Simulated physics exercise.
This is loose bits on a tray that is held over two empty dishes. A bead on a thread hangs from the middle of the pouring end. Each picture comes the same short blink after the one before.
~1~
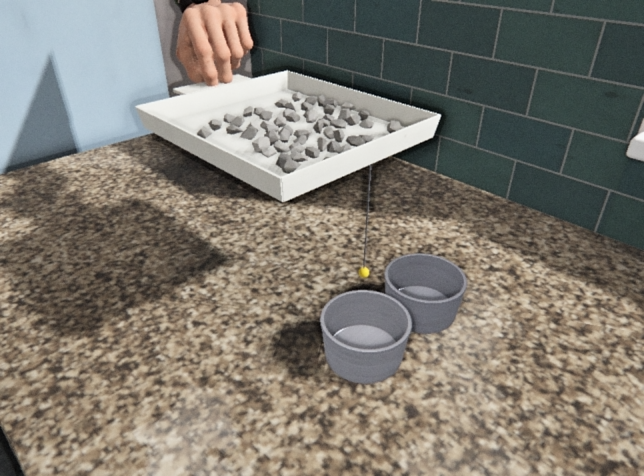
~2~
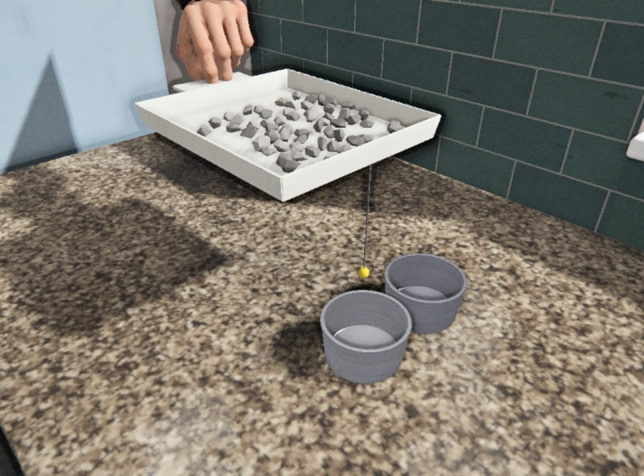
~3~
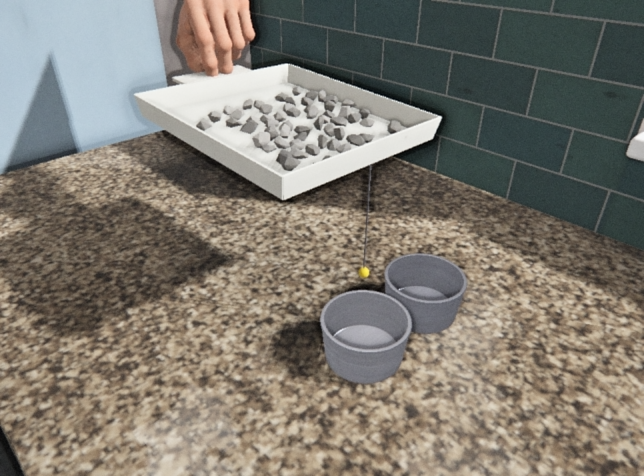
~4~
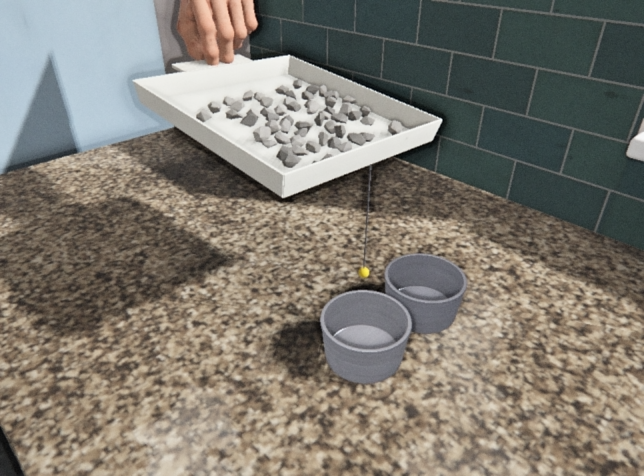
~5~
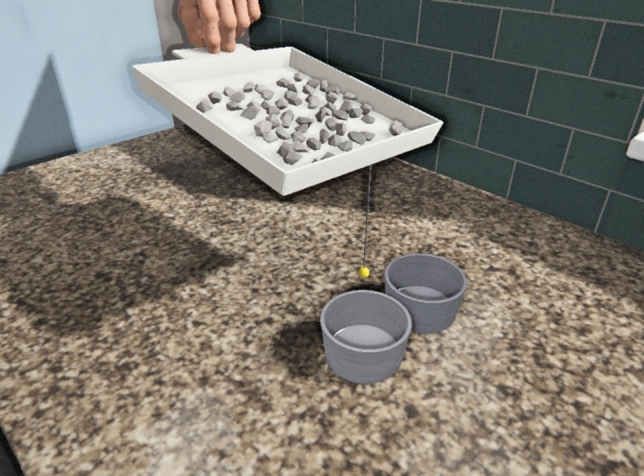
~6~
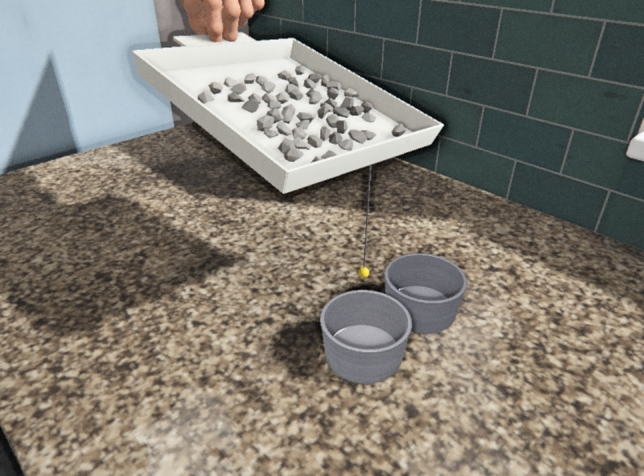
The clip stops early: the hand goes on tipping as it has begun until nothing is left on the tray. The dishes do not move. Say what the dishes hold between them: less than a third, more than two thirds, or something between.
Together they catch between a third and two thirds.
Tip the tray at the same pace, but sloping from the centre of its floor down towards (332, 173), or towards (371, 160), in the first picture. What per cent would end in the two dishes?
In turn 40 and 60 in a hundred.
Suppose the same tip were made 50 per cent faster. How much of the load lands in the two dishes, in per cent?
Some 60 per cent.
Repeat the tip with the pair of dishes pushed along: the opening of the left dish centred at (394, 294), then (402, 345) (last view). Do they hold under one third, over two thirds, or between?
One: More than two thirds. Two: Below one third.
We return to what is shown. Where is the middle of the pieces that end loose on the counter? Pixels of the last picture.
Near (487, 278).
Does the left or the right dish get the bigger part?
The winner is the dish on the right.
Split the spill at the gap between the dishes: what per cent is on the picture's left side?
Roughly 10 in a hundred.
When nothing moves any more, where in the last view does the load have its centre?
Around (435, 300).
Soon, tray tipped steeply; all on the tray.
A while on, tray tipped right over; most on the tray; a small part in the right dish; a stray few outside both; a small part in the air.
Towards the end, tray tipped past a quarter turn; a stray few in the left dish; about half in the right dish; about half outside both.
Finally, tray tipped past a quarter turn; a stray few in the left dish; about half in the right dish; about half outside both.
